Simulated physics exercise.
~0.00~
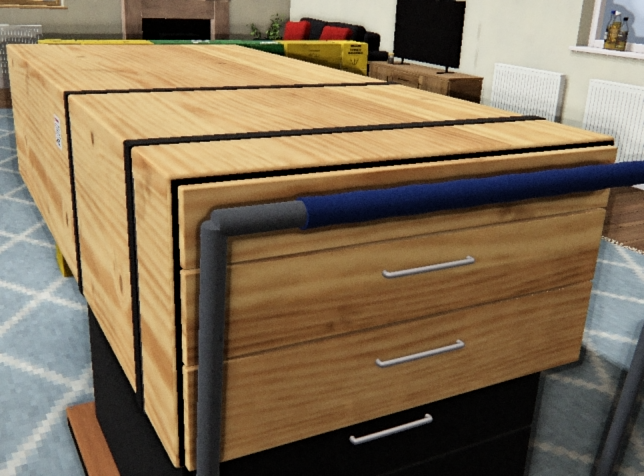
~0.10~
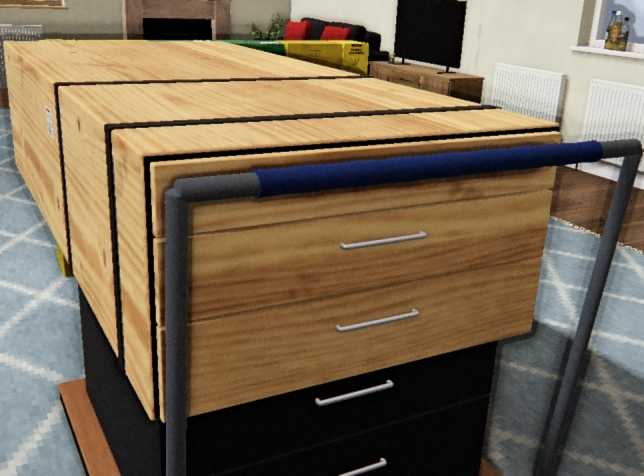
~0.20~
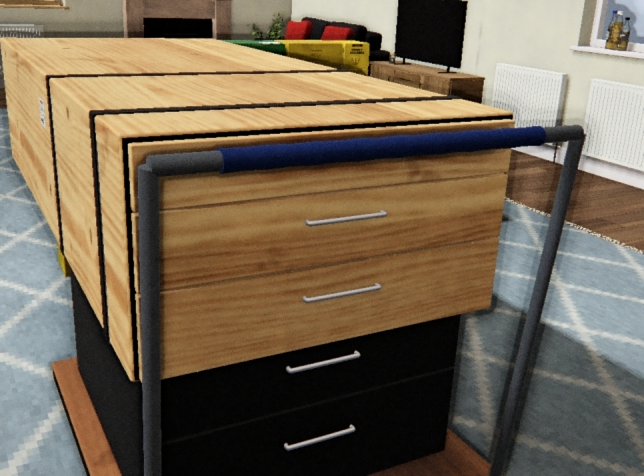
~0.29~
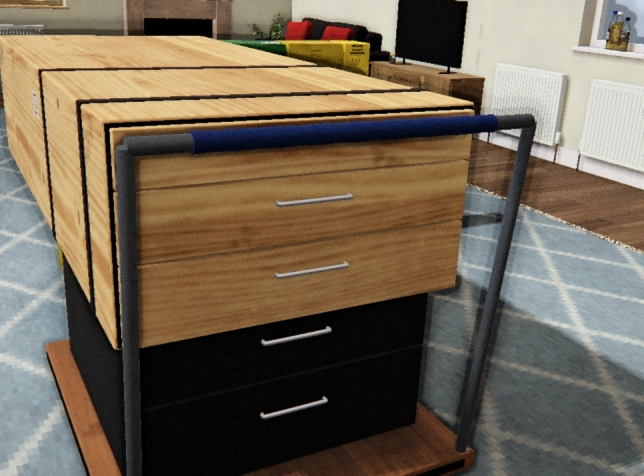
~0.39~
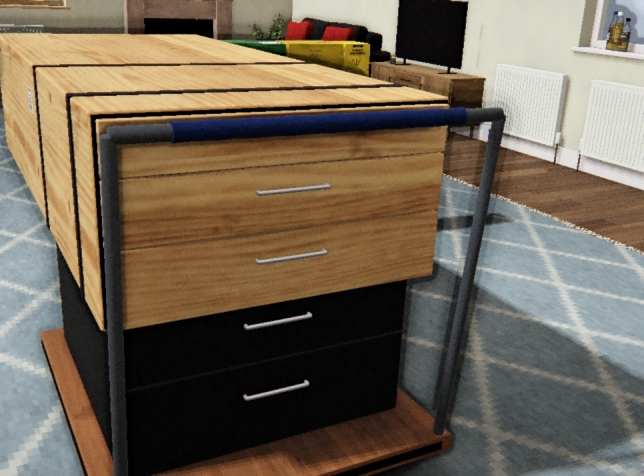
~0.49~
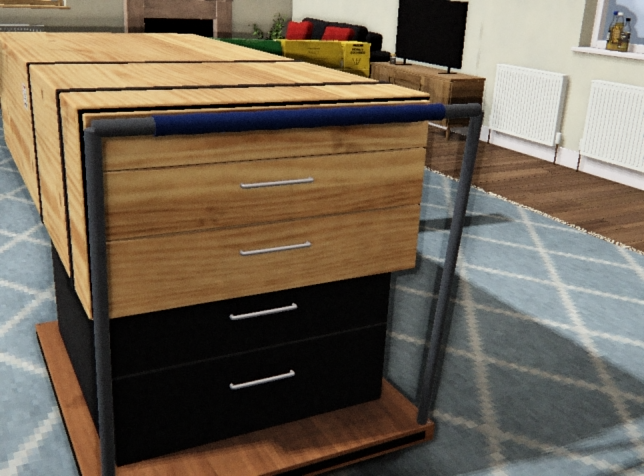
A trolley with a blue-gripped handle, carrying a long strapped wooden load, rolled away across the patterned rug with nobody holding it, then pushed into the green and yellow boxes, shifting them slightly.
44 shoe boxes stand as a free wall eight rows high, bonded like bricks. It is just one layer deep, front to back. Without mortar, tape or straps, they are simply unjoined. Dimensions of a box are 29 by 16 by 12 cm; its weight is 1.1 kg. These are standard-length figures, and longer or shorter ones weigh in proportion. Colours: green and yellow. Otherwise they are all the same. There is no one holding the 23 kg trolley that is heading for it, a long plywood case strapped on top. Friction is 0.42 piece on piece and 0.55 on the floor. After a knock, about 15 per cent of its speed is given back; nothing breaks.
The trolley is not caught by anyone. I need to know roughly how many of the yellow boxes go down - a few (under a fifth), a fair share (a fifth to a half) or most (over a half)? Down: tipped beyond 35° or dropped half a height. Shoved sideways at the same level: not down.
A fair share, a fifth to a half.
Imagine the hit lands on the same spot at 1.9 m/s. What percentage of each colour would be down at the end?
In that case yellow 50, green 50 per cent.
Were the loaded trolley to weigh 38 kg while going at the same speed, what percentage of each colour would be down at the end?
You'd get yellow 40 and green 60 percent.
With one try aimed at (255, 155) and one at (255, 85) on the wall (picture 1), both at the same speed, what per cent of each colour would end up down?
First try then second: Yellow 80 and 80, green 80 and 80 per cent.
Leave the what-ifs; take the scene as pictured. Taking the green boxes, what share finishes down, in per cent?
Of the green ones, 60 in a hundred finish down.
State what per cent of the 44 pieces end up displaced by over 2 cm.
Fraction: 45 %.
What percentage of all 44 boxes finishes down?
My estimate is roughly 45 per cent.
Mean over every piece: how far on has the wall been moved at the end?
Mean shift: Roughly 30 cm.
Around 0.72 s, load 22 cm past the wall's line, still rolling; 3 of the 24 yellow boxes down (5 of 44 in all colours); top yellow box unmoved; top green box tipped 33°, 8 cm lower.
Around 1.02 s, load 34 cm past the wall's line, still rolling; 8 of the 24 yellow boxes down (19 of 44 in all colours); top yellow box unmoved; top green box on its side.
Finally (3.2 s), load 67 cm past the wall's line, stopped; 8 of the 24 yellow boxes down (19 of 44 in all colours); top yellow box unmoved; top green box on its side. That is 33 per cent. Seen by the last camera, middles, top yellow box near (349, 55), top green box near (163, 182).
